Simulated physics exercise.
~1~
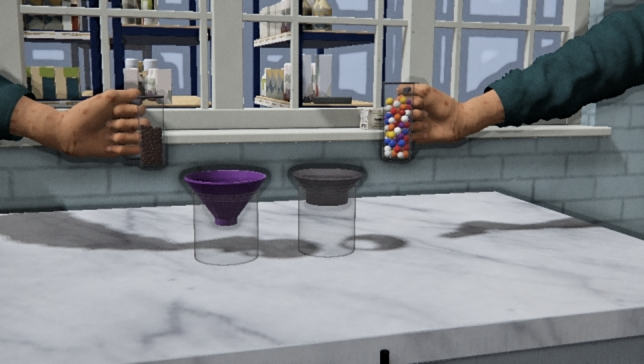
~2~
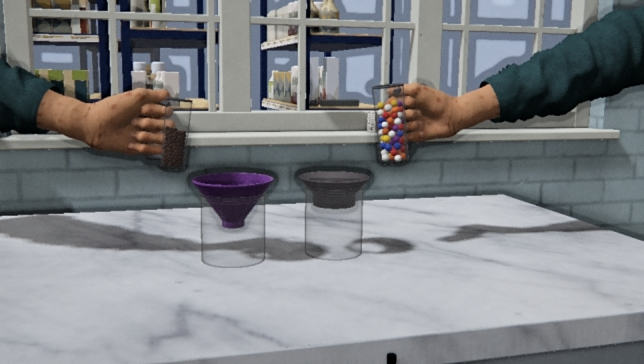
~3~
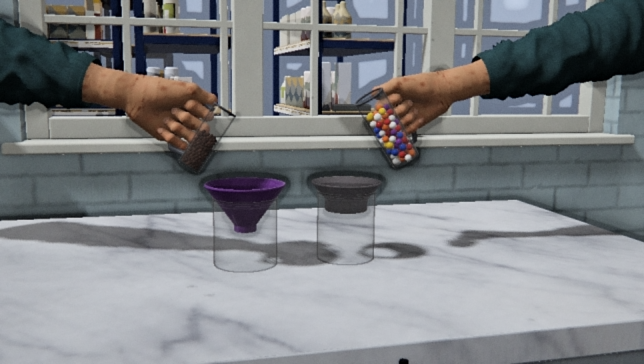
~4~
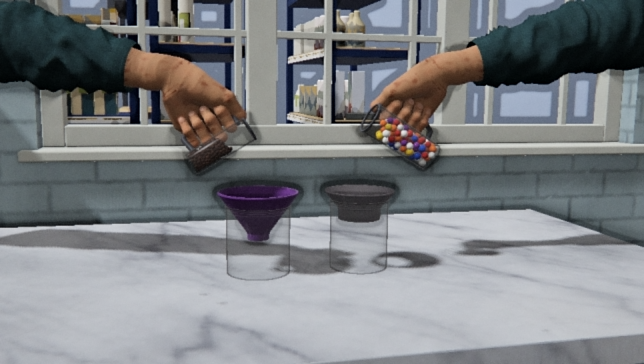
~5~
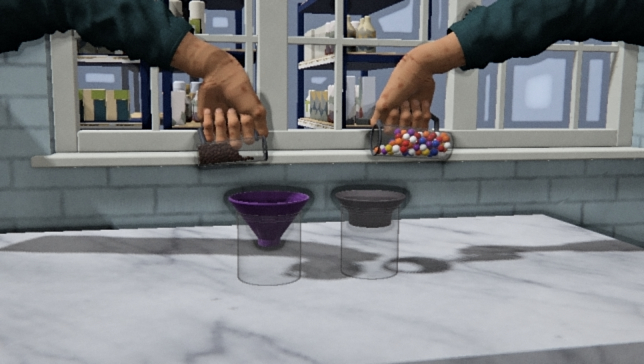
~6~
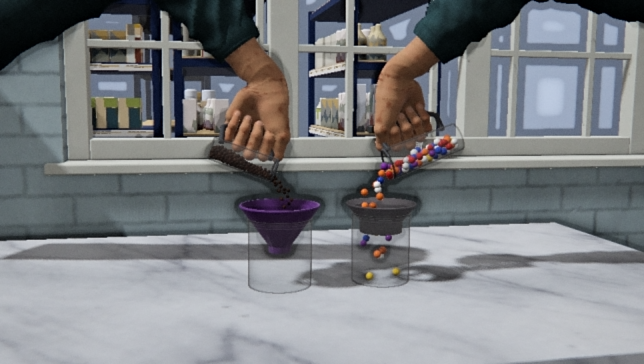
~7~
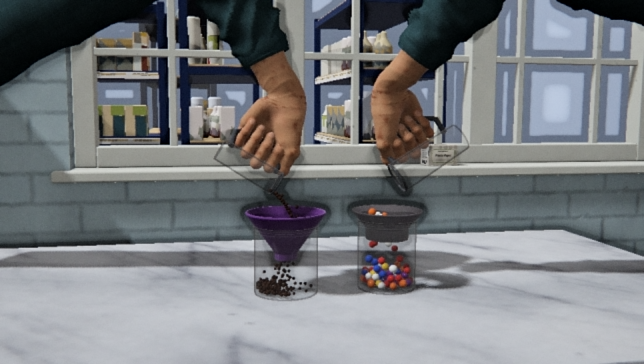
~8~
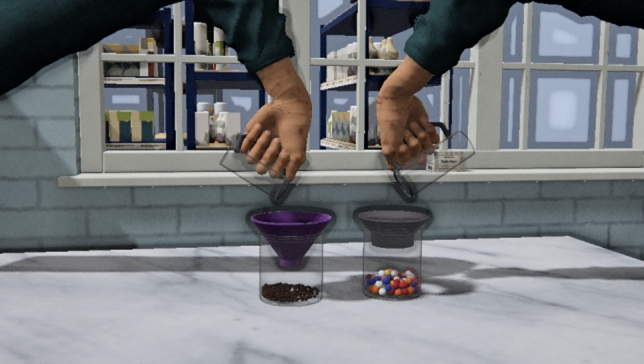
The video shows two hands tipping clear cups over funnels set in two jars on a marble counter, dark bits pouring through the purple funnel on the left and multicoloured balls through the grey one on the right, until both cups are empty and everything rests in the jars.
